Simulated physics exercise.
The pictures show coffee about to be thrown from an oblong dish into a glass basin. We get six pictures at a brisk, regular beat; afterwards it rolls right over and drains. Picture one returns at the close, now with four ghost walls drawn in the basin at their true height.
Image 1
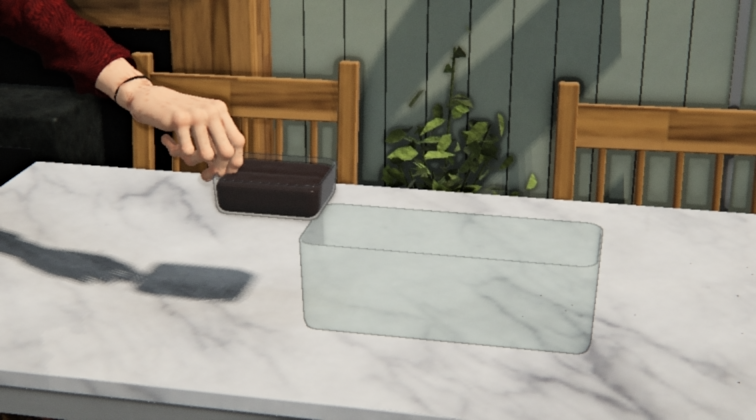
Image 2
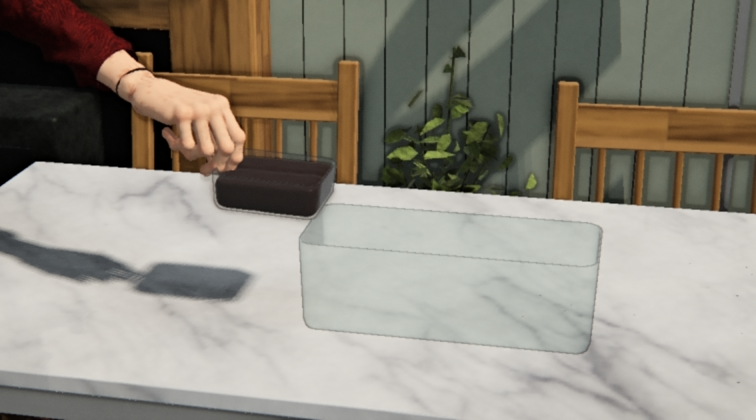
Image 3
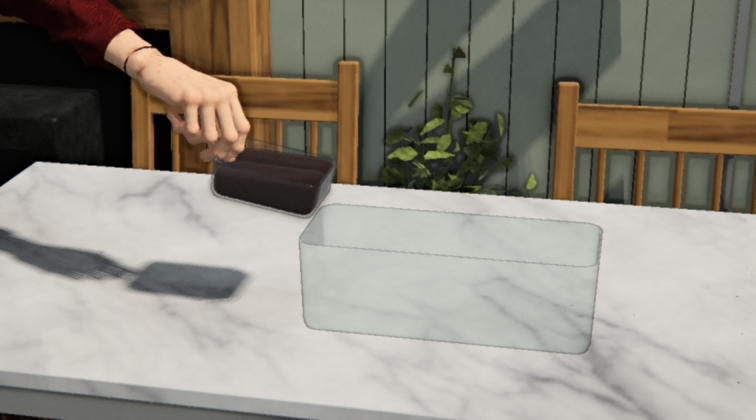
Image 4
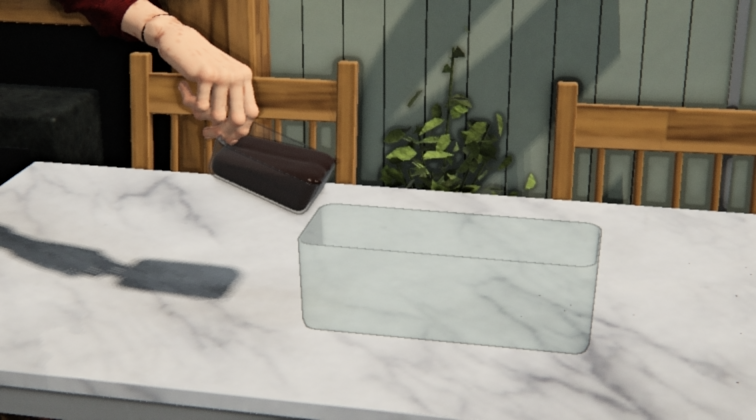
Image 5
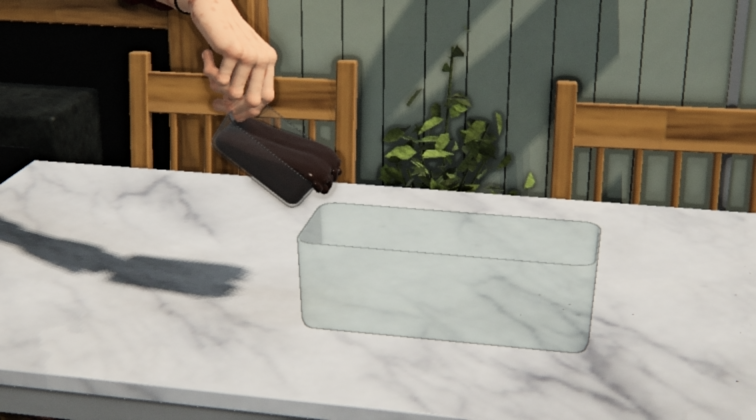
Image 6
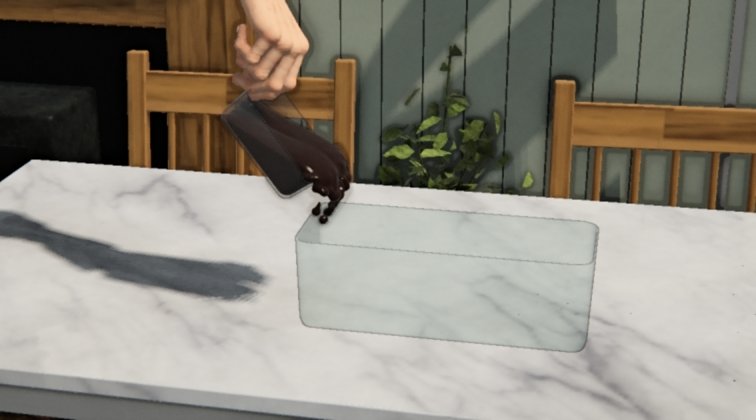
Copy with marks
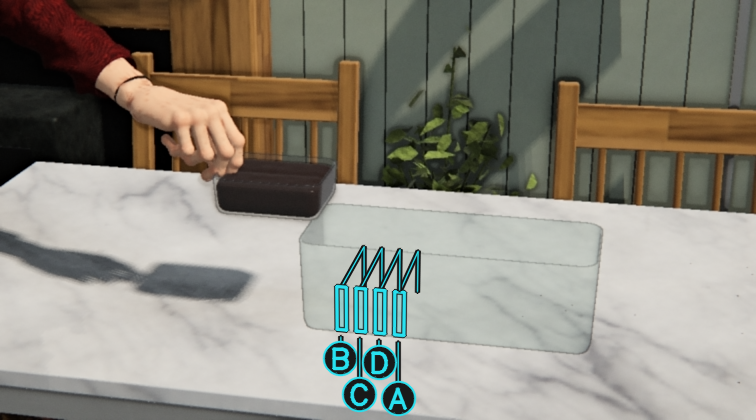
To begin with, a hand holds a small oblong dish of dark coffee upright above a marble table, behind and left of an empty glass basin. The hand rises and tilts the dish rightward, gently then more steeply, until dark coffee slides over its lip and drops down near the basin's left end.
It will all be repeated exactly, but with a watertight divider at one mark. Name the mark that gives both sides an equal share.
I would pick place A.
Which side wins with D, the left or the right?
The right one.
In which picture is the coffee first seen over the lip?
In picture 4.
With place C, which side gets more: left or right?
The right side.
On the marked copy, A at (398, 342); B at (340, 336); C at (359, 338); D at (378, 340).
With A, about 51 % ends left of the wall and 46 % right of it; 4 % is lost outside.
With B, about 4 % ends left of the wall and 91 % right of it; 4 % is lost outside.
With C, about 9 % ends left of the wall and 87 % right of it; 4 % is lost outside.
With D, about 20 % ends left of the wall and 74 % right of it; 6 % is lost outside.
